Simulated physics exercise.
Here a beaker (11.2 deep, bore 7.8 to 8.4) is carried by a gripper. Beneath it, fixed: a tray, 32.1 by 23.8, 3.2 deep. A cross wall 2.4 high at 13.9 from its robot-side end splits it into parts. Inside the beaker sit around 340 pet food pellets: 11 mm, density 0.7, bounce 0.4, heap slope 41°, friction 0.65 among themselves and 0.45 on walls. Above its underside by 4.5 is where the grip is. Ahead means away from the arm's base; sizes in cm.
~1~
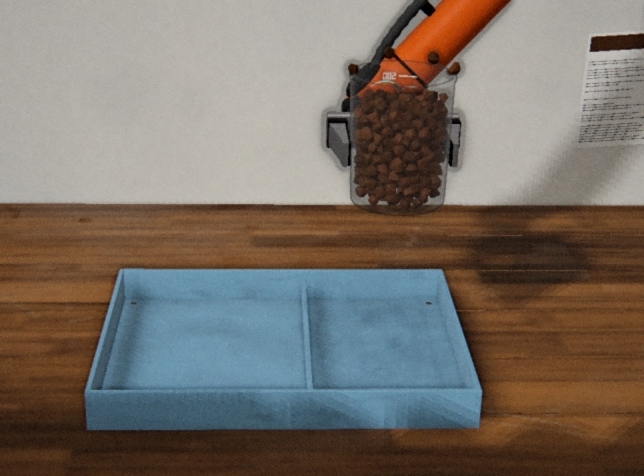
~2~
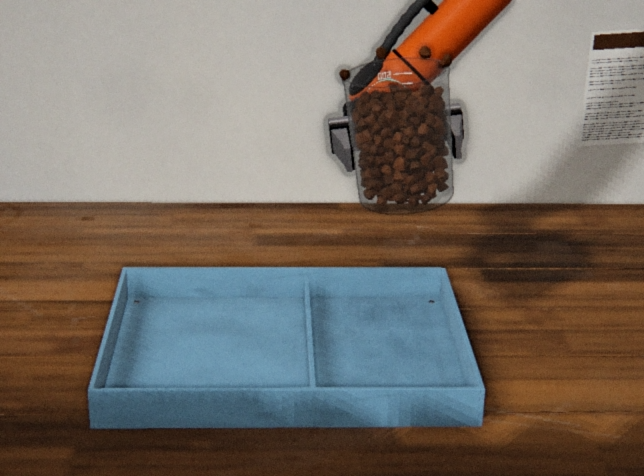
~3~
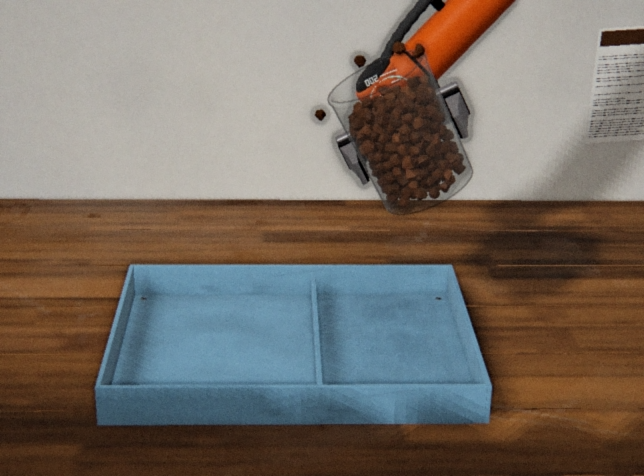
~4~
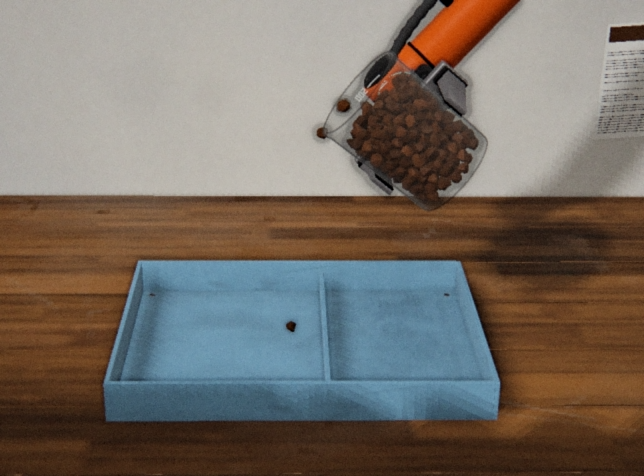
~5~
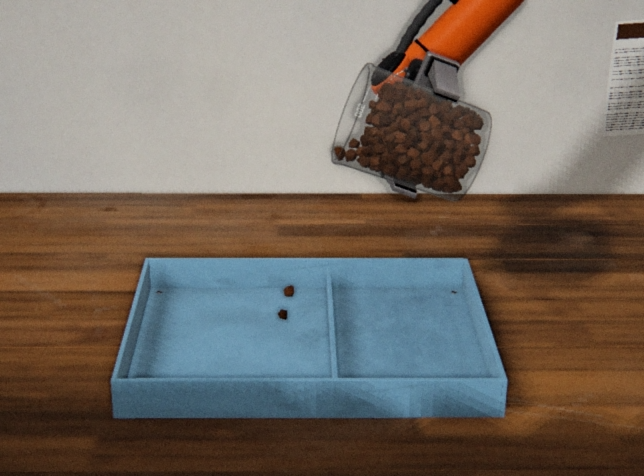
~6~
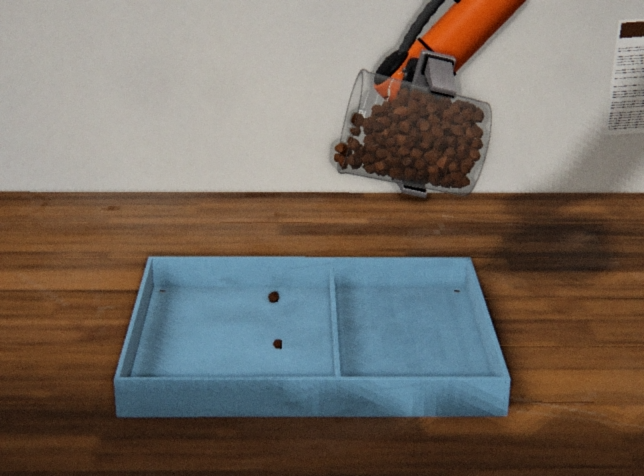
A clear beaker of brown pellets tilts left in a gripper, dropping two into a blue tray.
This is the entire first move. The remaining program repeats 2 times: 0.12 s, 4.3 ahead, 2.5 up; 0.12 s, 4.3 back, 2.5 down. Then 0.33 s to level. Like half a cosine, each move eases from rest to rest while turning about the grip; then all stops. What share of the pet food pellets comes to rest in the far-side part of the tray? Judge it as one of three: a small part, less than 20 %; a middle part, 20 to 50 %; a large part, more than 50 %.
A large part, more than 50 %.
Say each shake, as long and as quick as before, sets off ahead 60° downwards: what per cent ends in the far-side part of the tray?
Roughly 10 percent of it.
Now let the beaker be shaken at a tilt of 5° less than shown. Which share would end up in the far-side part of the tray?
In that case roughly 60 per cent.
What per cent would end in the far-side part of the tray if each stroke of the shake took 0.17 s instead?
The share would be near 30 %.
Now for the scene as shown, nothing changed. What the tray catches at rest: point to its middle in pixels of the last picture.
About (242, 336).
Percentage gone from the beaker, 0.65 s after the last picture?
Share out: Near 70 %.
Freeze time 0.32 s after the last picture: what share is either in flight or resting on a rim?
About 16 per cent.
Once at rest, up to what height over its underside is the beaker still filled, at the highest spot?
Around 5.5 cm up.
Then, 0.32 s on, tilted 77° forward, highest piece 24 above the table; 189 in the beaker, 99 in the far-side part, 55 in flight or on a rim.
Then, 0.65 s on, tilted 37° forward, highest piece 25 above the table; 229 in the far-side part, 103 in the beaker, 4 on the table or floor, 3 in the robot-side part, 4 in flight or on a rim.
Then, 1.01 s on, level, highest piece 21 above the table; 234 in the far-side part, 102 in the beaker, 4 on the table or floor, 3 in the robot-side part.
Then, 2.06 s on, level, highest piece 21 above the table; 234 in the far-side part, 102 in the beaker, 4 on the table or floor, 3 in the robot-side part.
In the end, 234 in the far-side part, 102 in the beaker, 4 on the table or floor, 3 in the robot-side part. That is 68 % in the far-side part of the tray.
